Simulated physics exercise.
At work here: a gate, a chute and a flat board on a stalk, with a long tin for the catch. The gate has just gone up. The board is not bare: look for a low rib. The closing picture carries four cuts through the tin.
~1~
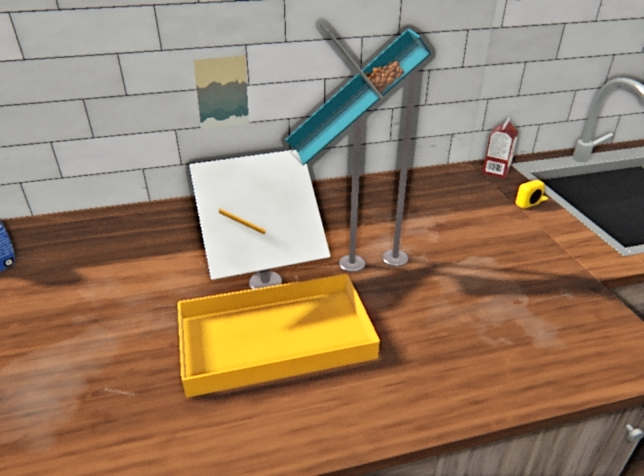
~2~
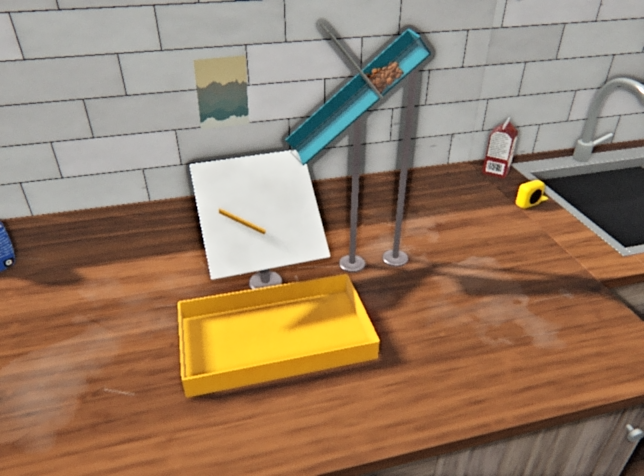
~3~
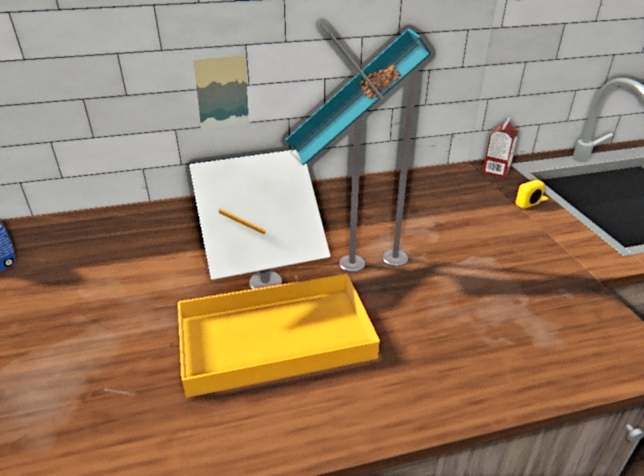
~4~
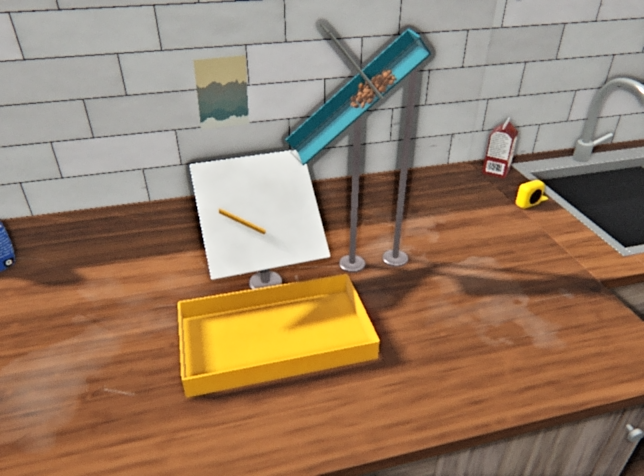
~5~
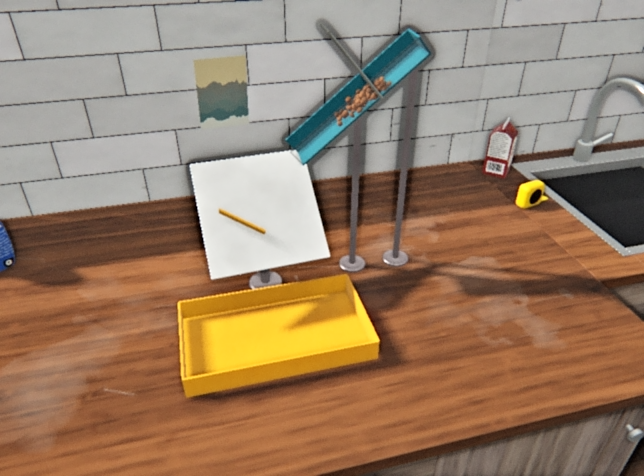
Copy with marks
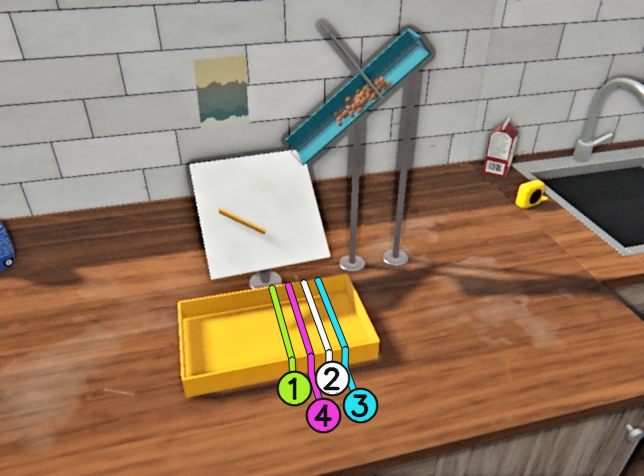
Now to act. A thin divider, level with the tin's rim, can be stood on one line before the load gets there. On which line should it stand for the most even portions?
4 is best.
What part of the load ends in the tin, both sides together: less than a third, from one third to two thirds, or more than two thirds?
About that: More than two thirds.
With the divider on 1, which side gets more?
The right side.
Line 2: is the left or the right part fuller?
The left side.
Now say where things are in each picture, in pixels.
The first picture shows load behind the gate at (384, 76), bits of dog kibble; lip of the chute at (301, 159), sloping fairly steeply.
The second picture shows middle of the board at (260, 210), tilted fairly steeply; middle of its low edge at (273, 267); of its high edge at (248, 157).
The third picture shows front corners of the tin at (183, 379) and (379, 341), empty; front of the load at (367, 94).
The fourth picture shows middle of the load at (373, 86); its front at (354, 104), about a quarter of the way to the lip; rib from (219, 209) to (266, 231).
The fifth picture shows middle of the load at (363, 95); its front at (340, 123), about half of the way to the lip.
On the marked copy, line 1 crosses the front rim at (291, 358); line 2 crosses the front rim at (328, 351); line 3 crosses the front rim at (345, 348); line 4 crosses the front rim at (310, 354).
For line 1, of what is caught, a small part on the left of the divider, most on the right.
For line 2, of what is caught, most on the left of the divider, a small part on the right.
For line 3, of what is caught, all on the left of the divider, none on the right.
For line 4, of what is caught, about half on the left of the divider, about half on the right.
